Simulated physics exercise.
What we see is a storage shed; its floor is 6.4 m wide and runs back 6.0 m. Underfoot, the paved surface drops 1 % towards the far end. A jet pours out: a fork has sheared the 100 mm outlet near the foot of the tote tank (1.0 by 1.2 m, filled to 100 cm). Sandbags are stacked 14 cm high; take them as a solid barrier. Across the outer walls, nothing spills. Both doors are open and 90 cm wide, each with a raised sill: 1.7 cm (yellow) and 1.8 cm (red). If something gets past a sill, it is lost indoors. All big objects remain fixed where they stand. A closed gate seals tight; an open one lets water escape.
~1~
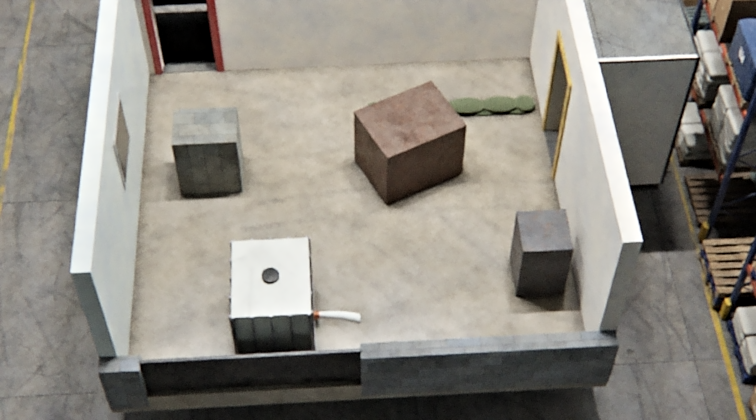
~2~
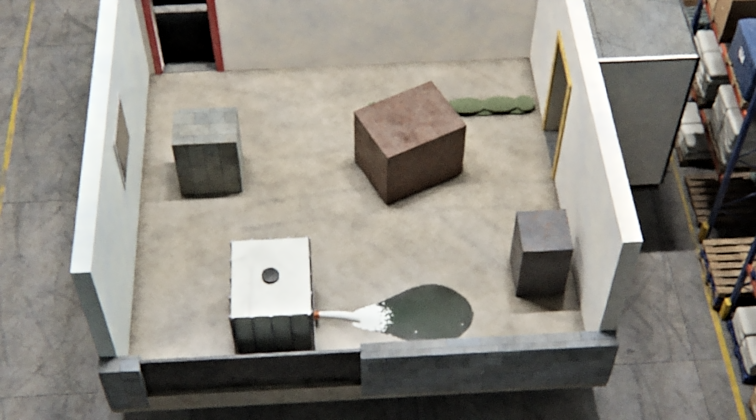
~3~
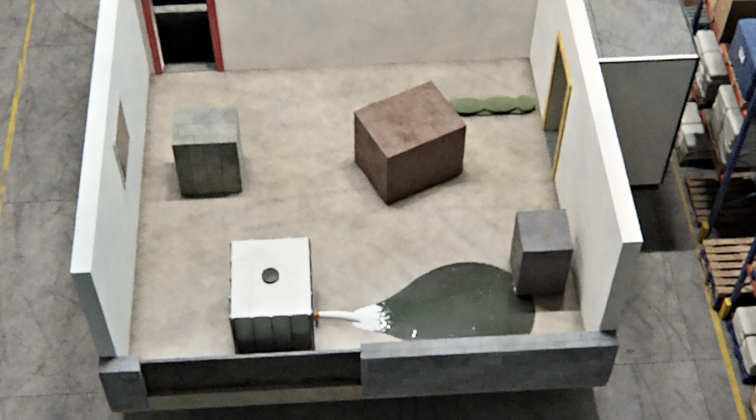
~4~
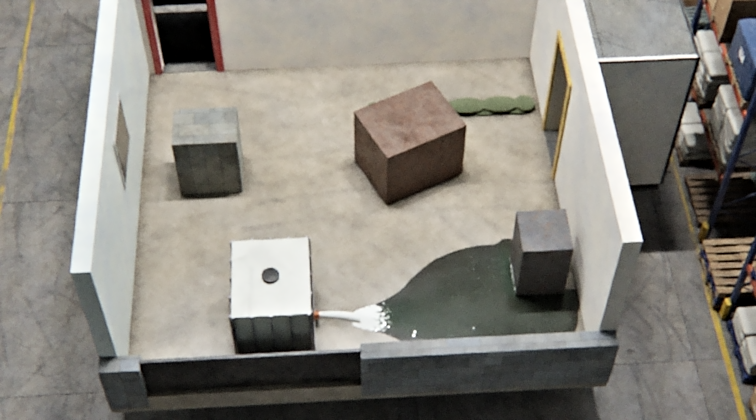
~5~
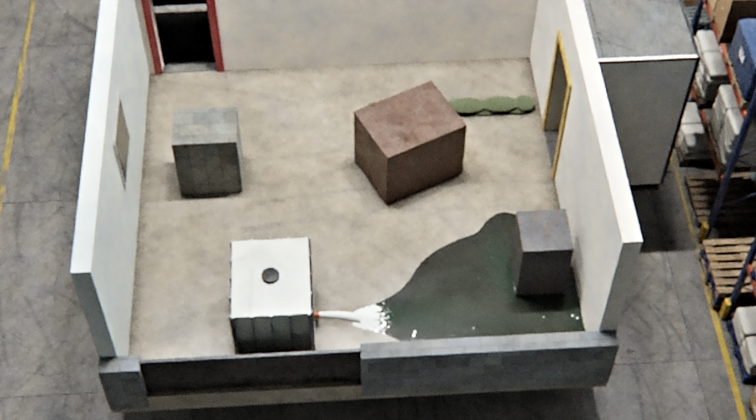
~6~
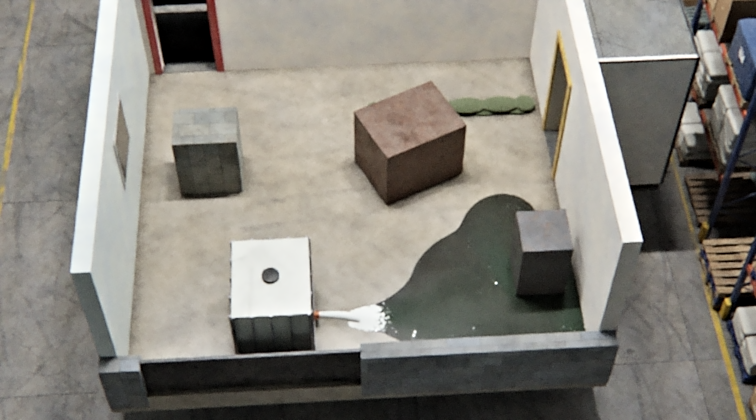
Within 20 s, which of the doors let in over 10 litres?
In the end my guess for the yellow door: Enough gets in; my guess for the red door: Not enough gets in.
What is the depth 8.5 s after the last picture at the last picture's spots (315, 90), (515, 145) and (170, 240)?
About 0.0, 2.5, 0.0 cm.
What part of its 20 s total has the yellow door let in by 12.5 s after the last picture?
25 %.
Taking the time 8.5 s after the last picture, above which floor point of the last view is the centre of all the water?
(489, 253).
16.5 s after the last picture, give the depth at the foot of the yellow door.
4.0 cm.
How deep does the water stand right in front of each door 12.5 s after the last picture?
Reading (cm) - yellow: 3.5; red: 0.0.
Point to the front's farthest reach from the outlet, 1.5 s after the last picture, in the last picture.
(553, 197).
Then, 1.5 s after the last picture water covers 20 % of the floor and is deepest (6 cm) near (574, 304); yellow door not reached, red door not reached.
Then, 4.5 s after the last picture water covers 30 % of the floor and is deepest (6 cm) near (547, 295); yellow door 1.3 cm at the sill, 0 L in, red door not reached.
Then, 8.5 s after the last picture water covers 35 % of the floor and is deepest (7 cm) near (583, 347); yellow door 2.3 cm at the sill, 0 L in, red door not reached.
Then, 12.5 s after the last picture water covers 50 % of the floor and is deepest (6 cm) near (583, 347); yellow door 3.7 cm at the sill, 6 L in, red door not reached.
Then, 16.5 s after the last picture water covers 60 % of the floor and is deepest (6 cm) near (580, 336); yellow door 4.2 cm at the sill, 25 L in, red door not reached.
